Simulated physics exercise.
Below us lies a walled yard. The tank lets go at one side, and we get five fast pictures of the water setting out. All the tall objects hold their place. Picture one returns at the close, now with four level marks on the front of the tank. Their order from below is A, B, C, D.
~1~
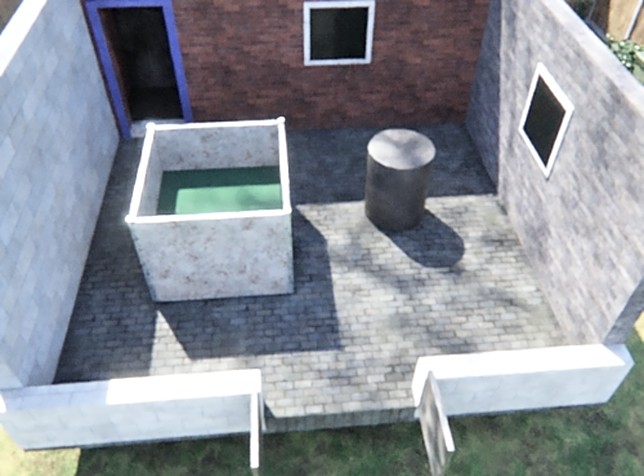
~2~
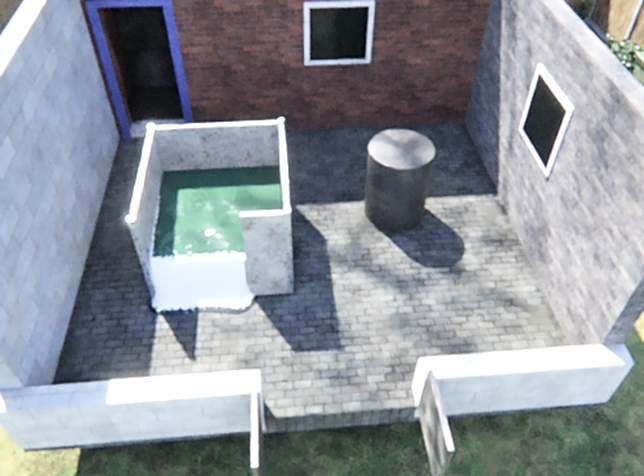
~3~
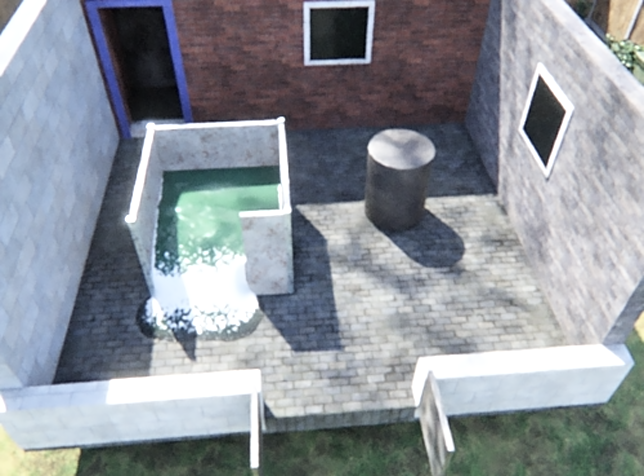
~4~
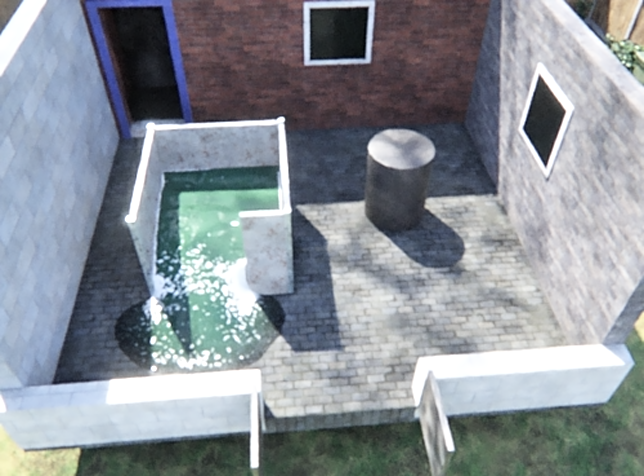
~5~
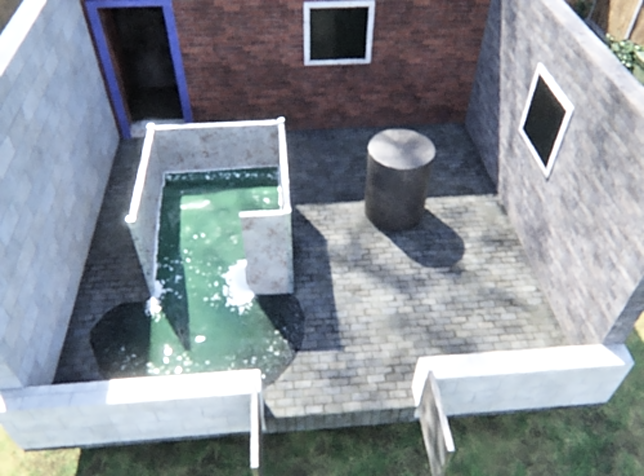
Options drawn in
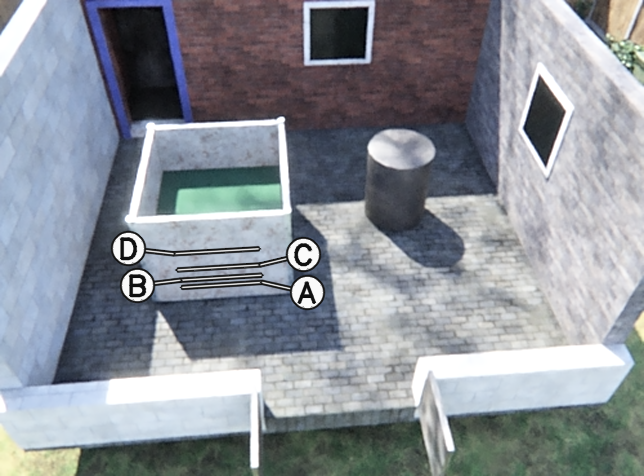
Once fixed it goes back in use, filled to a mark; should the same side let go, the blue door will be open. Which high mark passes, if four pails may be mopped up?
Choose C.
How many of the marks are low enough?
Three.
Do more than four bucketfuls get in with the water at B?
No, that is safe.
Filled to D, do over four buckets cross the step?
Yes.
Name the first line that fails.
Here it is line D.
In white, A at (222, 284); B at (221, 277); C at (219, 267); D at (216, 251); from the bottom up A, B, C, D.
If A is chosen, nothing gets over.
If B is chosen, nothing gets over.
If C is chosen, a bucket or two gets in.
If D is chosen, about 11 bucketfuls get in.
